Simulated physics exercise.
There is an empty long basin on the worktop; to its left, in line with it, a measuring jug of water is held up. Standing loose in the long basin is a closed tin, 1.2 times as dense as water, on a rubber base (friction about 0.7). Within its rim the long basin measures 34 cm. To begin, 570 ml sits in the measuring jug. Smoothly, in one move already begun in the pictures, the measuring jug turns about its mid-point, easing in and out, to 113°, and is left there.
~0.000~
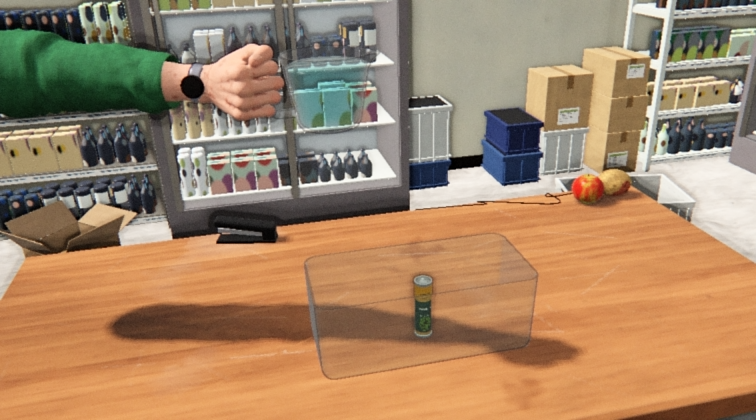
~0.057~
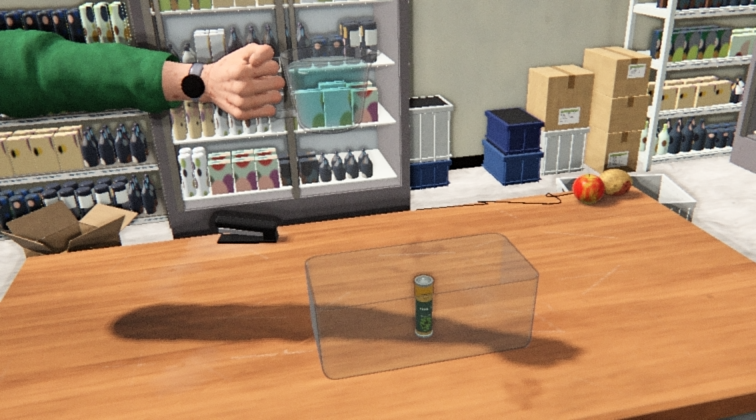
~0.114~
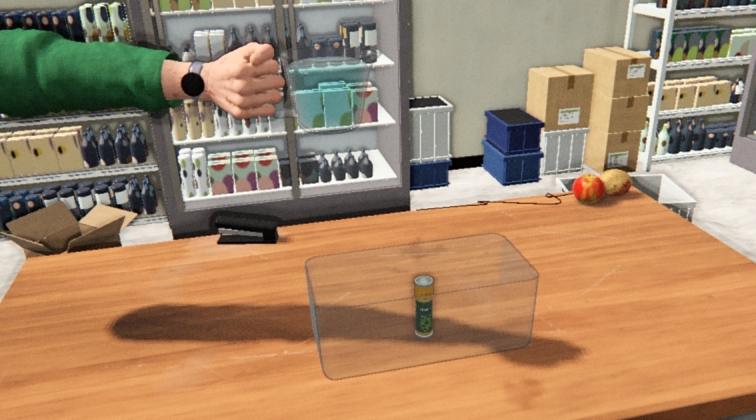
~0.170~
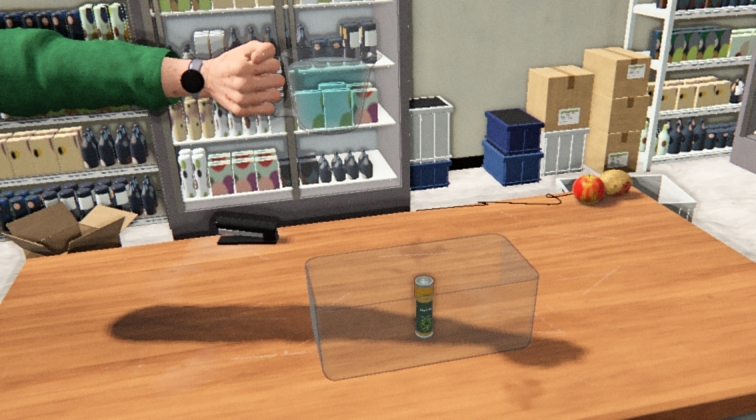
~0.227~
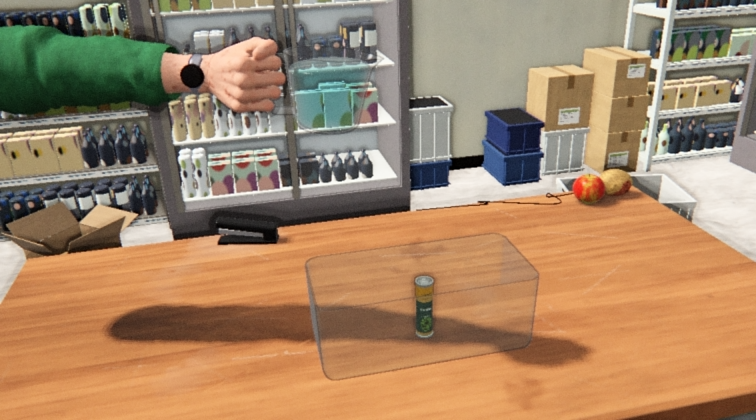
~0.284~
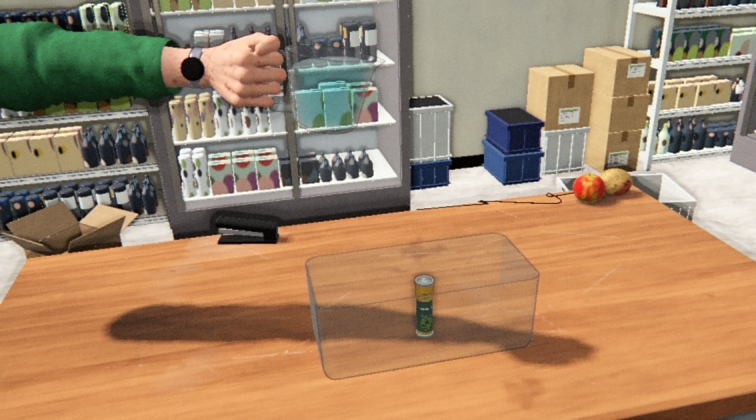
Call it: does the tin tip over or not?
It does not.
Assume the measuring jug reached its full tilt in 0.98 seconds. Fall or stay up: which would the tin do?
Outcome - the tin stays erect.
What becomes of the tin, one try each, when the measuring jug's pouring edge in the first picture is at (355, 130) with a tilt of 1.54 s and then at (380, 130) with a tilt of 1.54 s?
The tin overturns the first time and stays vertical the second time.
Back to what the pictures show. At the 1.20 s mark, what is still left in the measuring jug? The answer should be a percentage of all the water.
What remains is about 10 percent of it all.
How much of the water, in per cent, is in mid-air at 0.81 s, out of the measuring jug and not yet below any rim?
Roughly 28 percent.
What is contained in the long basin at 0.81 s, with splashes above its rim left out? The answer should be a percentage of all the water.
Roughly 5 percent.
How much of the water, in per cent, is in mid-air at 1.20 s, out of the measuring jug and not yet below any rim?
About 24 percent.
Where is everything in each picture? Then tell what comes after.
Tilt 0°; pouring edge (380, 51); surface from (285, 67) to (367, 60); the long basin's rim runs from (309, 284) to (520, 254); the tin's top is at (423, 283), in the first frame.
Tilt 0°; pouring edge (381, 51); surface from (286, 66) to (367, 61), in the second frame.
Tilt 2°; pouring edge (382, 52); surface from (286, 67) to (367, 61), in the third frame.
Tilt 3°; pouring edge (383, 55); surface from (287, 68) to (368, 62), in the fourth frame.
Tilt 6°; pouring edge (384, 57); surface from (288, 68) to (371, 63), in the fifth frame.
Tilt 9°; pouring edge (386, 60); surface from (290, 67) to (374, 62), in the sixth frame.
Then, 0.81 s in, the tilt is 61° and 67 per cent is still to pour; the tin stands where it began.
Then, 1.20 s in, the tilt is 100° and 9 per cent is still to pour; the tin stands where it began.
Then, 1.60 s in, the tilt is 113° and 0 per cent is still to pour; the tin stands where it began.
Then, 2.04 s in, the tilt is 113° and 0 per cent is still to pour; the tin stands where it began.
Finally, the tin stands where it began.
